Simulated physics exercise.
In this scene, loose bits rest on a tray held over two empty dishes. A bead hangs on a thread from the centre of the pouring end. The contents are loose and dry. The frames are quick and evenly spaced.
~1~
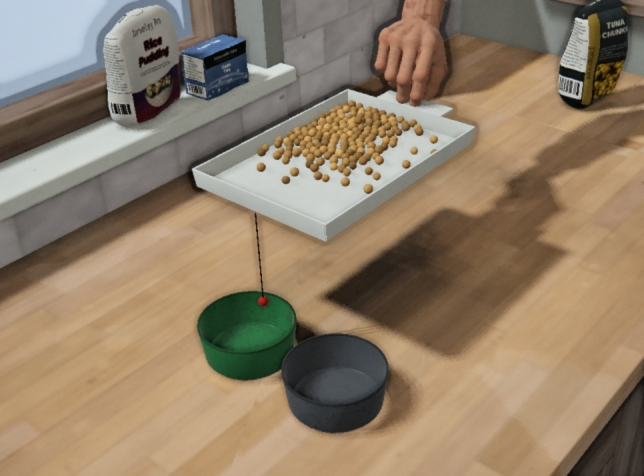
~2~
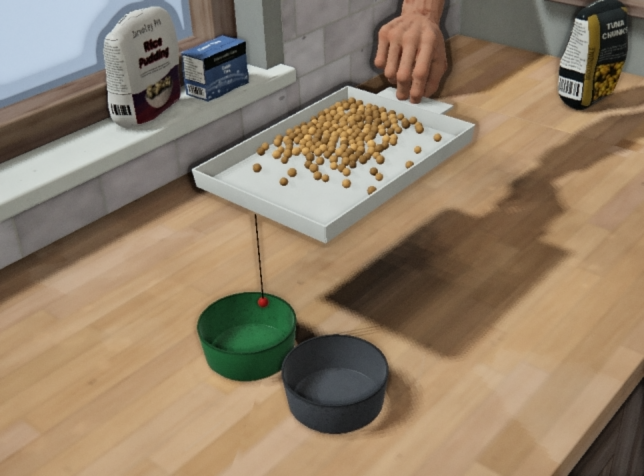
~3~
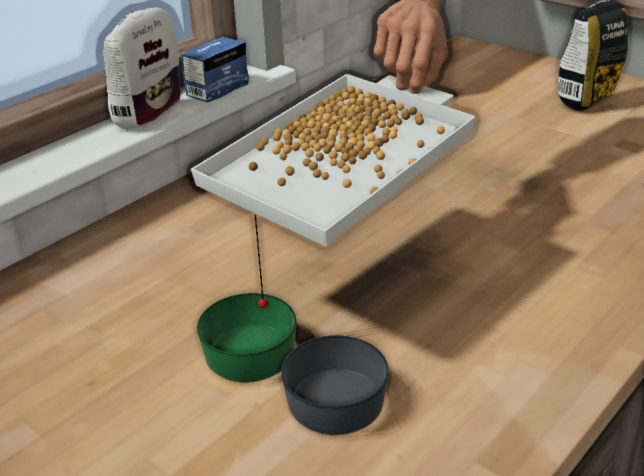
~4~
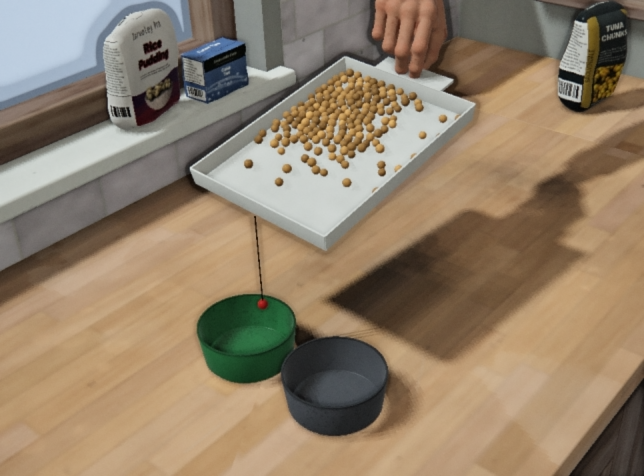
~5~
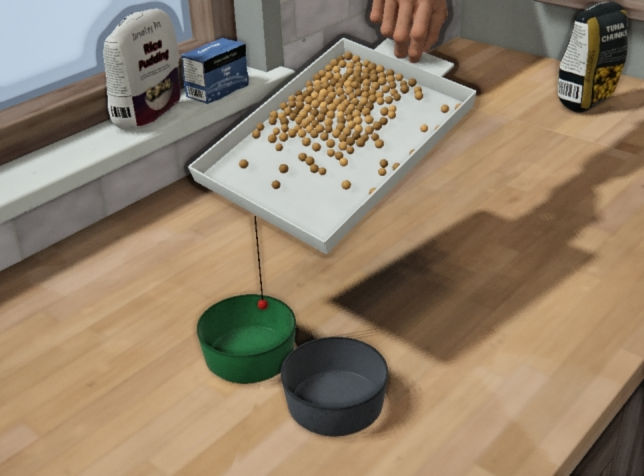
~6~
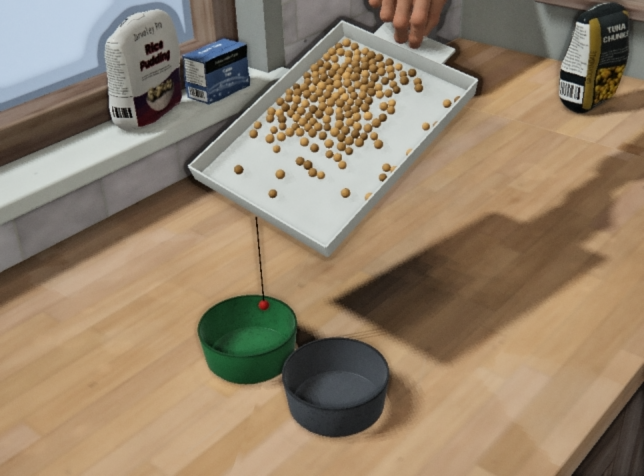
On a wooden kitchen counter, a hand steadily raised the back of a white tray of small round beads above a green dish and a dark gray one, and the beads shifted slightly.
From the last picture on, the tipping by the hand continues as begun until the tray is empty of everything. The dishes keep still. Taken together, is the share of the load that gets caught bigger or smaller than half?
I expect the dishes to end up with the bulk of the load.
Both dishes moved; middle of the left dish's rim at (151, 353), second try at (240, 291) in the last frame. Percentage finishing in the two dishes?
It comes to near 10 per cent the first time and near 50 per cent the second time.
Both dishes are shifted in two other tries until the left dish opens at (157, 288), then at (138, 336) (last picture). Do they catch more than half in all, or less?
Well, not up to half at the first spot and not up to half at the second.
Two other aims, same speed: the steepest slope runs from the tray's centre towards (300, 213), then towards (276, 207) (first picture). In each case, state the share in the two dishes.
First some 60, then 40 per cent.
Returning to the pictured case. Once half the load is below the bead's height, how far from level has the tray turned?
90 degrees.
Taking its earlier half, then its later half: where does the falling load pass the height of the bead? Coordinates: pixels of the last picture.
The opening half passes (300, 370), the closing half (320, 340).
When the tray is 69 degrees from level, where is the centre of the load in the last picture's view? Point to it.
Its middle sits at about pixel (310, 252).
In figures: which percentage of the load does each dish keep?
Roughly: Left 0 %, right 70 %.
Soon after the last picture, tray tipped steeply; about half on the tray; a small part in the right dish; a small part outside both; about a quarter in the air.
A little later, tray tipped past a quarter turn; a small part on the tray; about half in the right dish; a stray few in the left dish; about a quarter outside both; a small part in the air.
Later still, tray tipped past a quarter turn; about two thirds in the right dish; a stray few in the left dish; about a third outside both.
By the end, tray tipped past a quarter turn; about two thirds in the right dish; a stray few in the left dish; about a third outside both.
